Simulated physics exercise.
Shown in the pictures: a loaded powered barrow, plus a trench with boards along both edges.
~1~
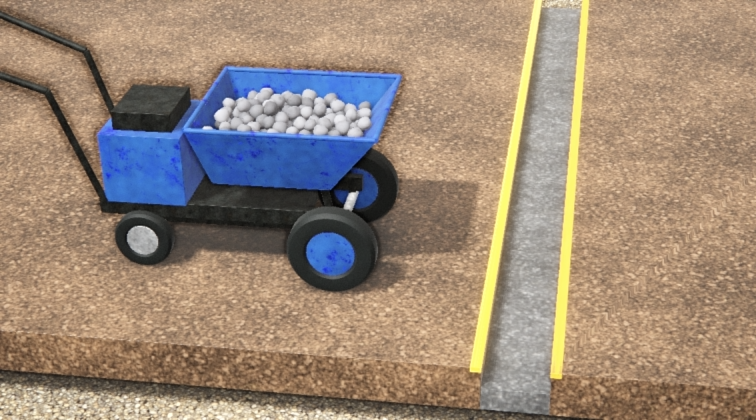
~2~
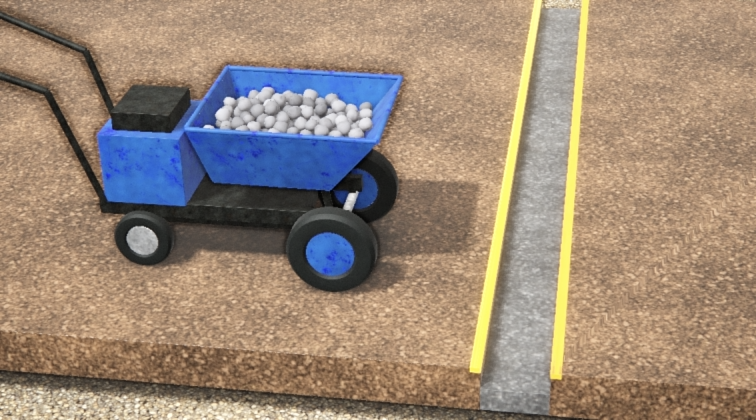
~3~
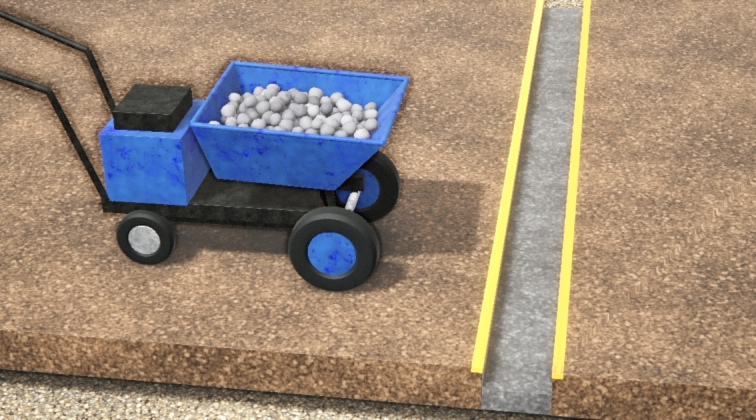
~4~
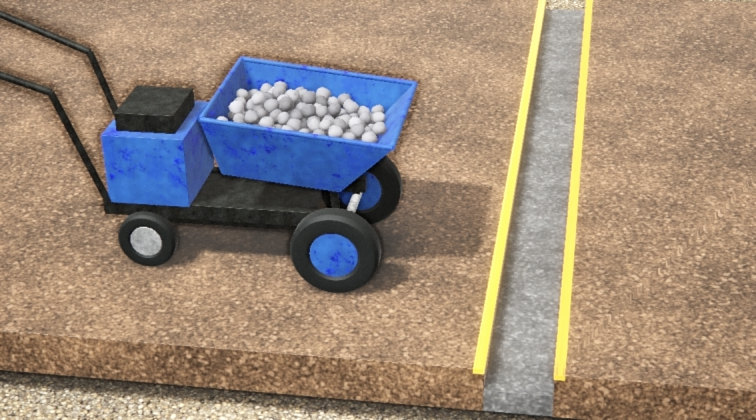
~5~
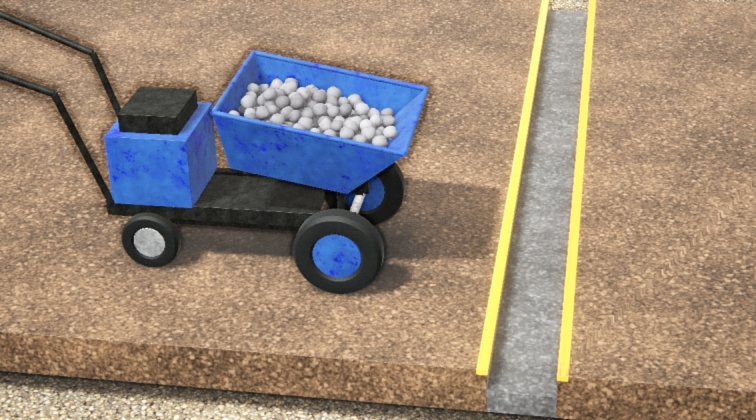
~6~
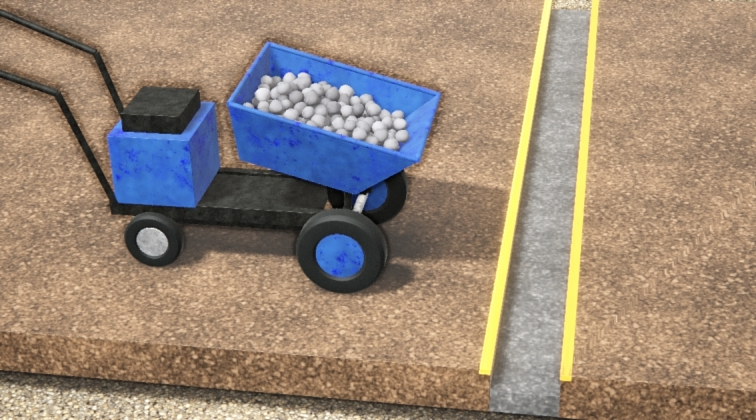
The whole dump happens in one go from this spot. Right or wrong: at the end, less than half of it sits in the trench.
Wrong.
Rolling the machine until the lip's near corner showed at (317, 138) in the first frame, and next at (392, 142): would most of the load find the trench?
A minority; the bulk.
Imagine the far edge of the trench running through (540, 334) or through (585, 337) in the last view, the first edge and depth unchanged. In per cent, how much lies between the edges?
40 %, give or take, and then 70 %.
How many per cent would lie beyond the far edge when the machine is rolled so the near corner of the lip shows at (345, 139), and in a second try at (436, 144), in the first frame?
First position: Some 0 percent; second position: Some 40 percent.
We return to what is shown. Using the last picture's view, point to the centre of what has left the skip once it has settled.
Around (535, 271), give or take.
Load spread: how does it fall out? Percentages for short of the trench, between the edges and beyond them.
I get 10 % short, 65 % between and 5 % beyond.
Soon after the last picture, skip tipped steeply; all in the skip.
A little later, skip tipped right over; most in the skip; a small part short of the trench; about a quarter in or heaped over the trench; a stray few falling.
Later still, skip tipped right over; about a quarter in the skip; a small part short of the trench; about two thirds in or heaped over the trench; a small part beyond it.
At rest, skip tipped right over; about a quarter in the skip; a small part short of the trench; about two thirds in or heaped over the trench; a small part beyond it.
